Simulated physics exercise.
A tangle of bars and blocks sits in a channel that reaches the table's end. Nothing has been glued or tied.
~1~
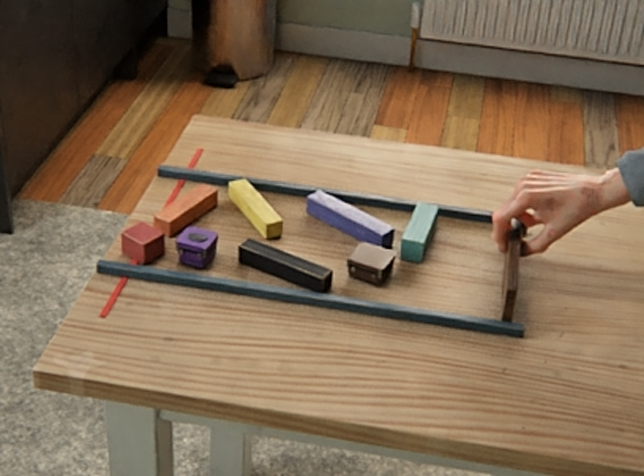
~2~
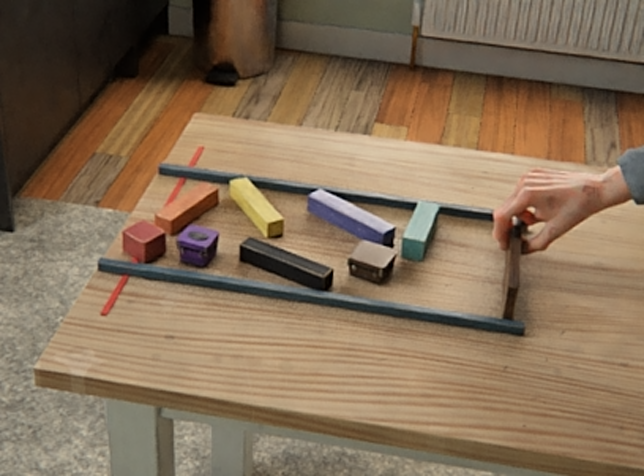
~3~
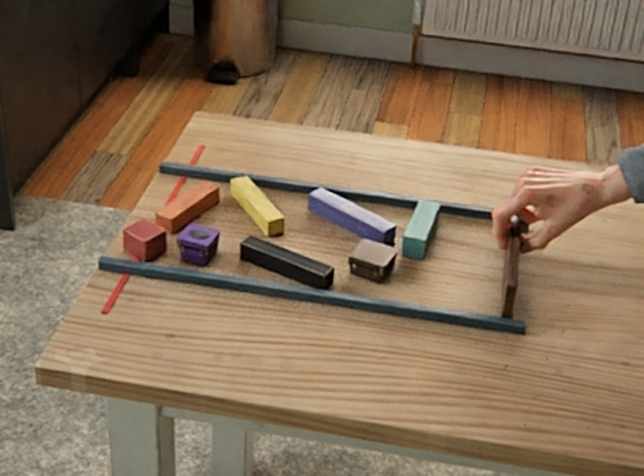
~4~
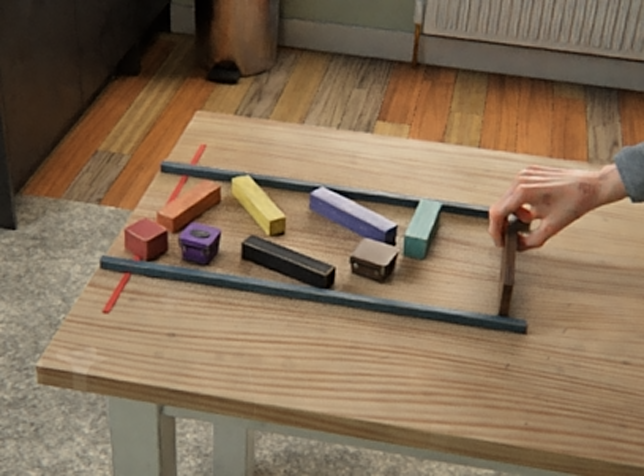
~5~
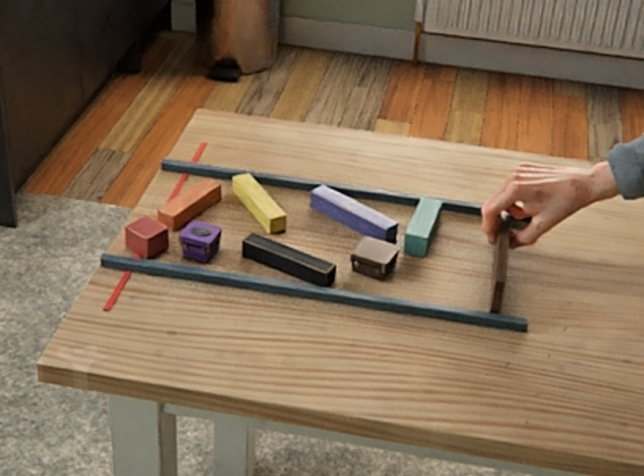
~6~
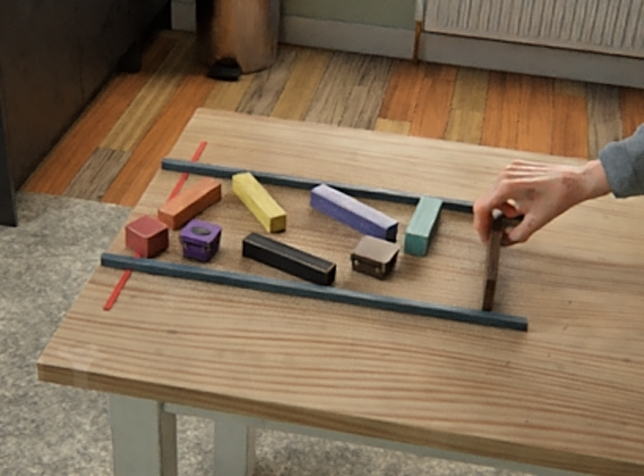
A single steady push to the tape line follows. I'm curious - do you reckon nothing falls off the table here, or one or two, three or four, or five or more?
Dropped: Five or more.
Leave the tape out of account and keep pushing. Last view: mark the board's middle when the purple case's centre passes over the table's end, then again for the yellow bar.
For the purple case, about (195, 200); for the yellow bar, about (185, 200).
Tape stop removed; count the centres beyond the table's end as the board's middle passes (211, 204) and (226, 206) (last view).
Counted: 1, then 1.
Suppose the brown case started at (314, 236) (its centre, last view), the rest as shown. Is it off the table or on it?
It remains in place.
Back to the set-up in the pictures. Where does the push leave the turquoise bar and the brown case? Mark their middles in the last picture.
The turquoise bar comes to rest at (161, 188), and the brown case comes to rest at (135, 221).
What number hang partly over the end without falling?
The answer comes to 1.
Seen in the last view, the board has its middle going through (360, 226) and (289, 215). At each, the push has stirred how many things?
3 by the first point, 7 by the second.
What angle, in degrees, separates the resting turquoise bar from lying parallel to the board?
The angle is about 0 degrees.
Soon after, none off yet; red block at rest near (147, 236); orange bar at rest near (190, 203); purple case at rest near (201, 241).
Then, none off yet; red block moving near (140, 236); orange bar at rest near (190, 203); purple case moved about its own width near (179, 239).
Further on, one off so far; red block falling near (79, 327); orange bar moved about its own width near (145, 192); purple case moved well along near (128, 239).
At rest, the number that fall off is five or more; fallen, blue bar, black stick, yellow bar, purple case, orange bar and red block.
